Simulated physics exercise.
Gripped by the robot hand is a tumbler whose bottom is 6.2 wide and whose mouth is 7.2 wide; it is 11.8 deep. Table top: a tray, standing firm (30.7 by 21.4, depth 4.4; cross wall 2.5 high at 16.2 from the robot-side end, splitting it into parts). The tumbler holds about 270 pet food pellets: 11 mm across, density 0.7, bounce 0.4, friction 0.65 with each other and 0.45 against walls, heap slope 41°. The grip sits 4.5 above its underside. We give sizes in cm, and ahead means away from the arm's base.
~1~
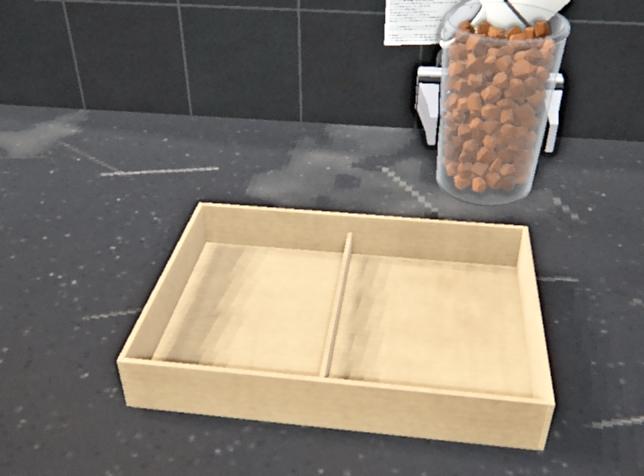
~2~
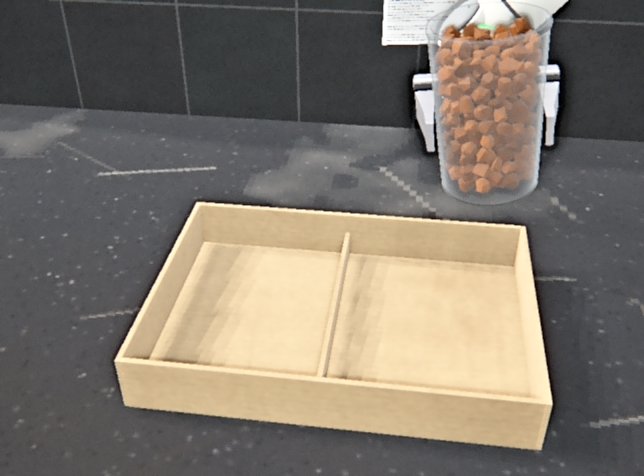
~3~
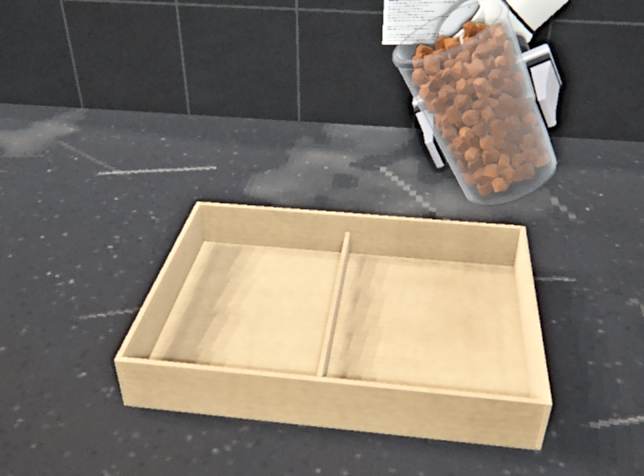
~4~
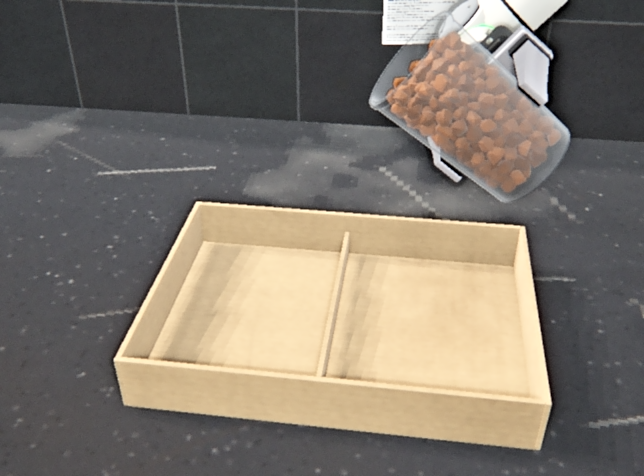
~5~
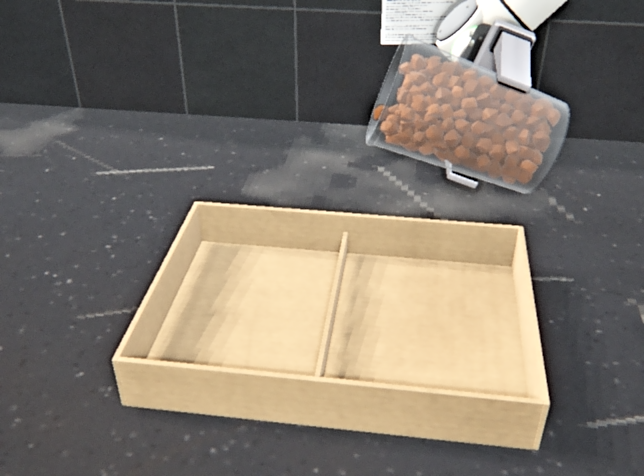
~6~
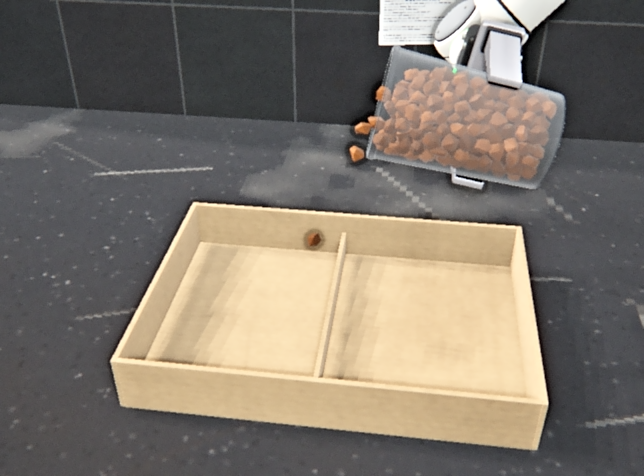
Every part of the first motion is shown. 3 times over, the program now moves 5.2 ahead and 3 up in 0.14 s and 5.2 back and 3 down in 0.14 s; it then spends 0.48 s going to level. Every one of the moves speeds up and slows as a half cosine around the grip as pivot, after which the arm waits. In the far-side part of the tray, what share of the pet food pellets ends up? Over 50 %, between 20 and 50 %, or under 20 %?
Over 50 %.
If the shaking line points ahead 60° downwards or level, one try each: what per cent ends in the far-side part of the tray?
10 and 50 %.
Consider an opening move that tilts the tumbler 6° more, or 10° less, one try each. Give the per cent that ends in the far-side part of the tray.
Some 90 and 55 per cent.
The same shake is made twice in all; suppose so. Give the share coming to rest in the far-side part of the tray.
Roughly 70 in a hundred.
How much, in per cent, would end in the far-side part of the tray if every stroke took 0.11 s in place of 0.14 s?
In that case around 80 per cent.
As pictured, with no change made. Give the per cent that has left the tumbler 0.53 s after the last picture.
Share out so far: Close to 70 %.
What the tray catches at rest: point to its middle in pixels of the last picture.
In the final picture, somewhere near (254, 314).
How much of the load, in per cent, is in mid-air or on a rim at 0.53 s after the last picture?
Roughly 12 per cent.
Then, 0.53 s after the last picture, tilted 79° forward, highest piece 21 above the table; 136 in the far-side part, 87 in the tumbler, 11 in the robot-side part, 4 on the table or floor, 32 in flight or on a rim.
Then, 1.06 s after the last picture, tilted 46° forward, highest piece 23 above the table; 203 in the far-side part, 35 in the tumbler, 28 in the robot-side part, 4 on the table or floor.
Then, 1.52 s after the last picture, level, highest piece 19 above the table; 202 in the far-side part, 35 in the tumbler, 29 in the robot-side part, 4 on the table or floor.
Then, 2.57 s after the last picture, level, highest piece 19 above the table; 202 in the far-side part, 35 in the tumbler, 29 in the robot-side part, 4 on the table or floor.
Final count, 202 in the far-side part, 35 in the tumbler, 29 in the robot-side part, 4 on the table or floor. That is 75 % in the far-side part of the tray.
